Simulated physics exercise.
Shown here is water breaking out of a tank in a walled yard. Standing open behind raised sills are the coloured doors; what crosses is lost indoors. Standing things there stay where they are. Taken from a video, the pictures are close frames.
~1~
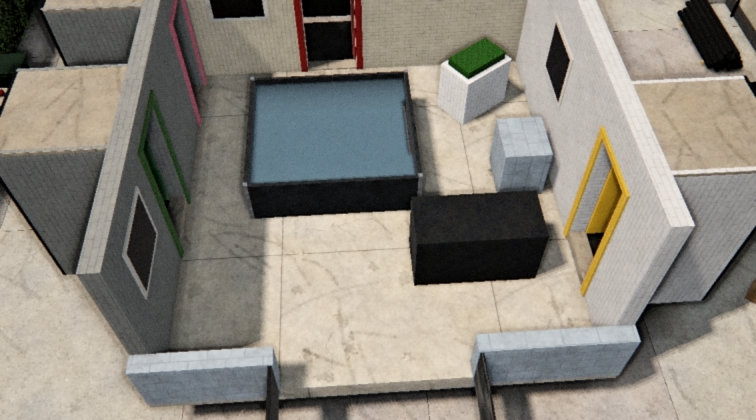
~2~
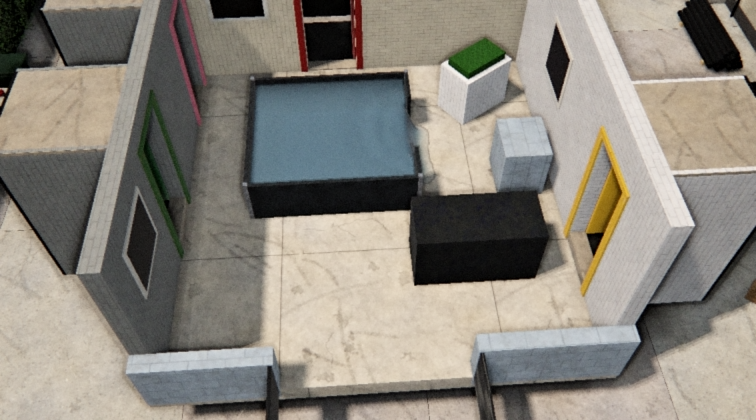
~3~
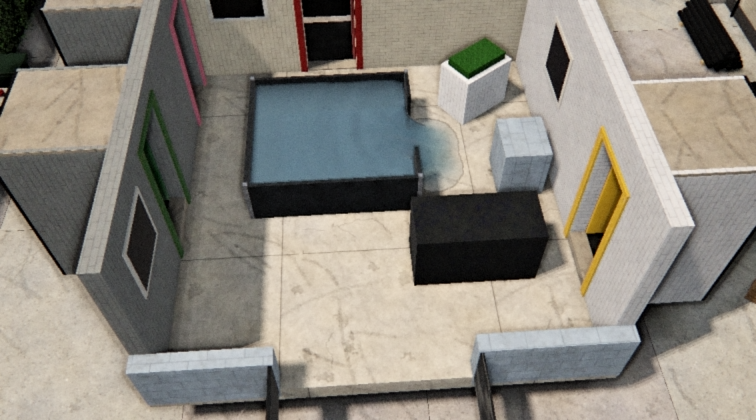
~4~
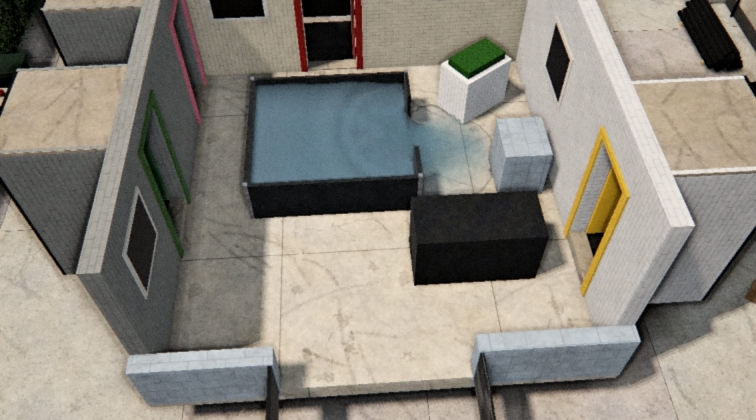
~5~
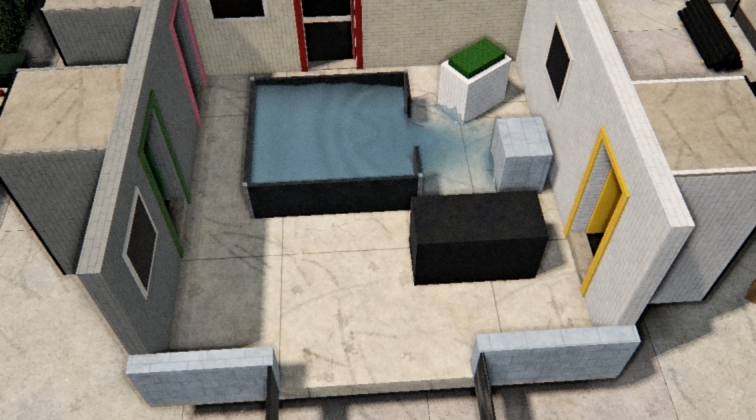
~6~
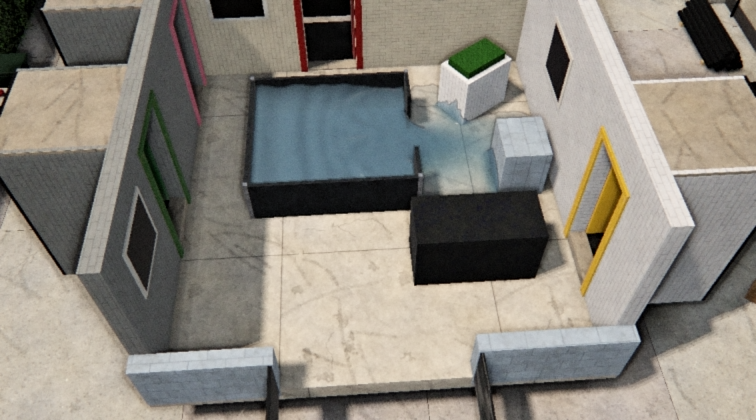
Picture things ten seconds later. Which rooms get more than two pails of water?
One by one: The pink door goes over two buckets. The green door does not go over two buckets. The red door goes over two buckets. The yellow door does not go over two buckets.
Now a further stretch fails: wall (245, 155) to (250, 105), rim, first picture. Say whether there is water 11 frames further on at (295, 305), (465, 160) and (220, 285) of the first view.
The first spot is soaked, the second spared and the third soaked.
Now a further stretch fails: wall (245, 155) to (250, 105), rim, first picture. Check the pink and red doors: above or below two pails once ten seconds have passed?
The pink door exceeds the limit, the red door exceeds the limit.
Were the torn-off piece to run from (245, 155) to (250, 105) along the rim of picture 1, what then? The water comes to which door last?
That one is the yellow door.
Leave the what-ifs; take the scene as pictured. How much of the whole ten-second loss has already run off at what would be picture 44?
I'd put it near 35 in a hundred.
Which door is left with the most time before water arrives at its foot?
Answer - the one in pink.
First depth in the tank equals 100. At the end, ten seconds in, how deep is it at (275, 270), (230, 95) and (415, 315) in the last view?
Readings in order: Around 14, 20 and 6 %.
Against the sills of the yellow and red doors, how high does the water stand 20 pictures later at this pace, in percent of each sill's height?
First around 80 percent, second around 250 percent.
A moment on, water covers 20 % of the floor; the pink door not reached, the green door not reached, the red door not reached, the yellow door wet at the sill, nothing in.
Next, water covers 35 % of the floor; the pink door not reached, the green door not reached, the red door wet at the sill, nothing in, the yellow door wet at the sill, nothing in.
Then, water covers 60 % of the floor; the pink door not reached, the green door wet at the sill, nothing in, the red door under two buckets in, the yellow door under two buckets in.
Later, water covers 95 % of the floor; the pink door far over two buckets in, the green door wet at the sill, nothing in, the red door under two buckets in, the yellow door under two buckets in.
In the end, water covers 95 % of the floor; the pink door far over two buckets in, the green door wet at the sill, nothing in, the red door over two buckets in, the yellow door under two buckets in.
